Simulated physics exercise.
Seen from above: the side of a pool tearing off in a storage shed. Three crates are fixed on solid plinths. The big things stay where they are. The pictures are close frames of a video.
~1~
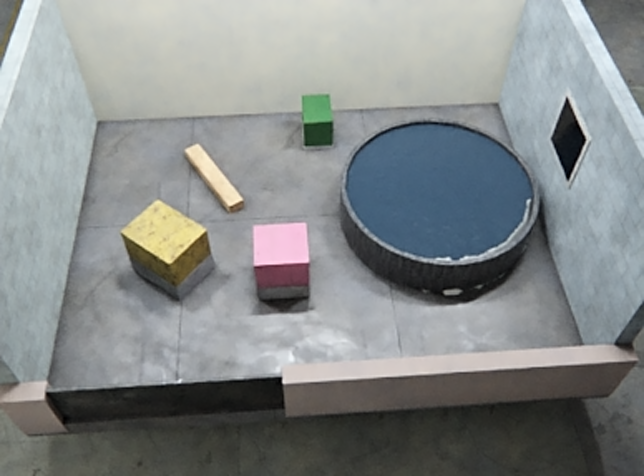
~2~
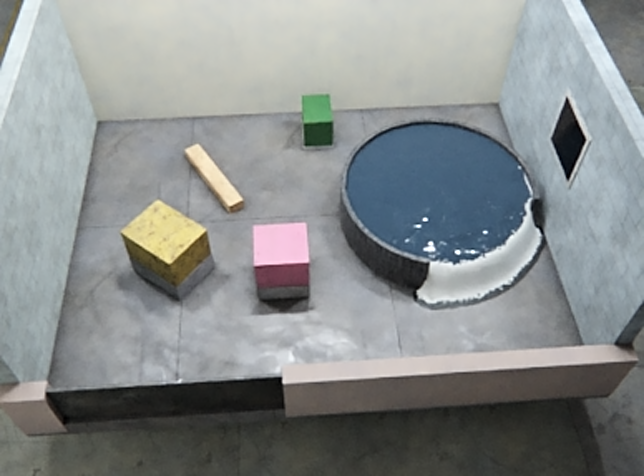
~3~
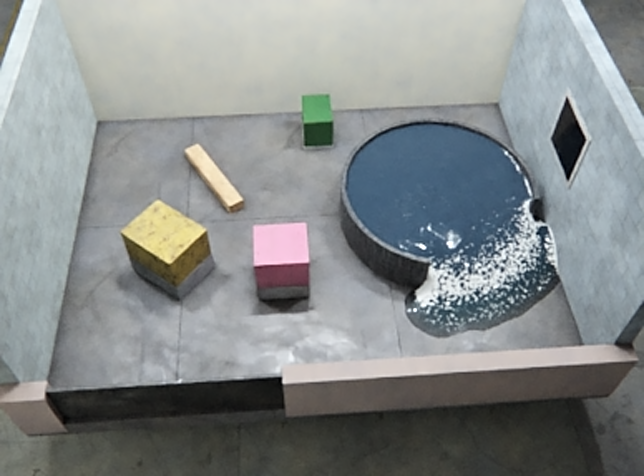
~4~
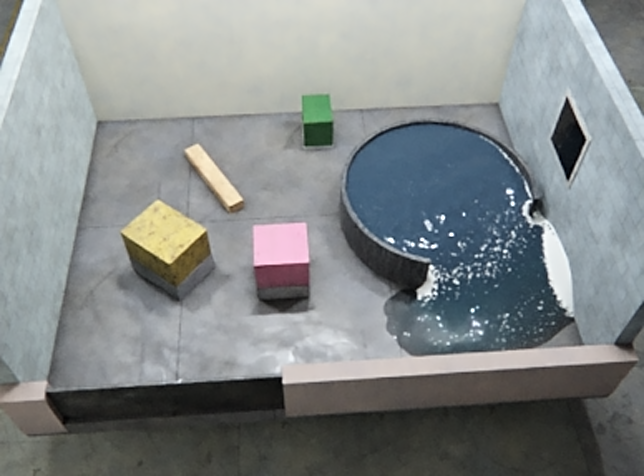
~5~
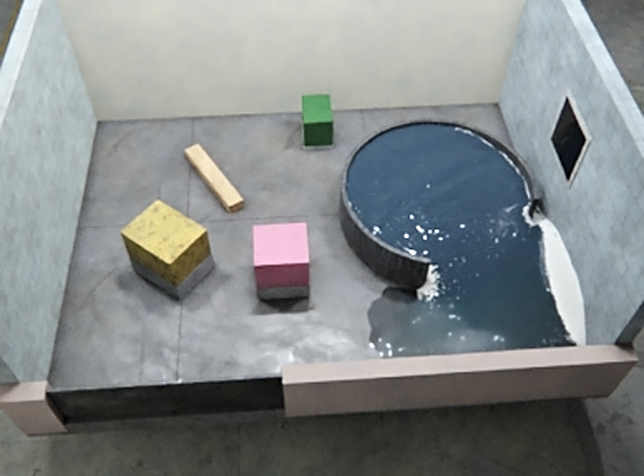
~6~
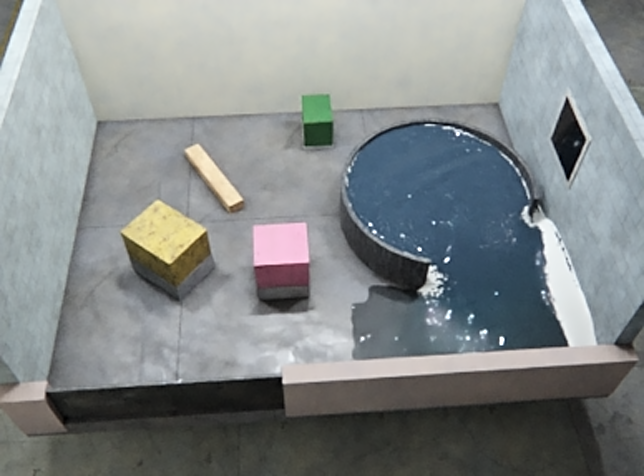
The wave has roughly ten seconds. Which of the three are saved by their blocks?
The yellow crate stays dry; the pink crate stays dry; the green crate gets wet.
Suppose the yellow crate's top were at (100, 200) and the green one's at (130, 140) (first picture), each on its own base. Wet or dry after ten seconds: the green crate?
Then: The green one takes water.
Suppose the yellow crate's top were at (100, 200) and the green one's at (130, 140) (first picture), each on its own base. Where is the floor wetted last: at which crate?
I say the green one.
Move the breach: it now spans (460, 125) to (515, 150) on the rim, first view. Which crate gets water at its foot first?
That is the one in green.
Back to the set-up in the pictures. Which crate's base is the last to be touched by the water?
The crate marked green.
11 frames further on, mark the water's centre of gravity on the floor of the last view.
At about (457, 268).
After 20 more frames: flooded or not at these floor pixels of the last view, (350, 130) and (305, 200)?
In turn: Not flooded, wet.
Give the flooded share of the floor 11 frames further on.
Some 30 per cent.
A moment on, water covers 20 % of the floor; the yellow crate not reached, the pink crate not reached, the green crate not reached.
Next, water covers 30 % of the floor; the yellow crate not reached, the pink crate not reached, the green crate not reached.
Then, water covers 55 % of the floor; the yellow crate water round its plinth, the pink crate water round its plinth, the green crate not reached.
Later, water covers 95 % of the floor; the yellow crate water round its plinth, the pink crate water round its plinth, the green crate water round its plinth.
In the end, water covers 100 % of the floor; the yellow crate stayed above the water, the pink crate stayed above the water, the green crate was topped.
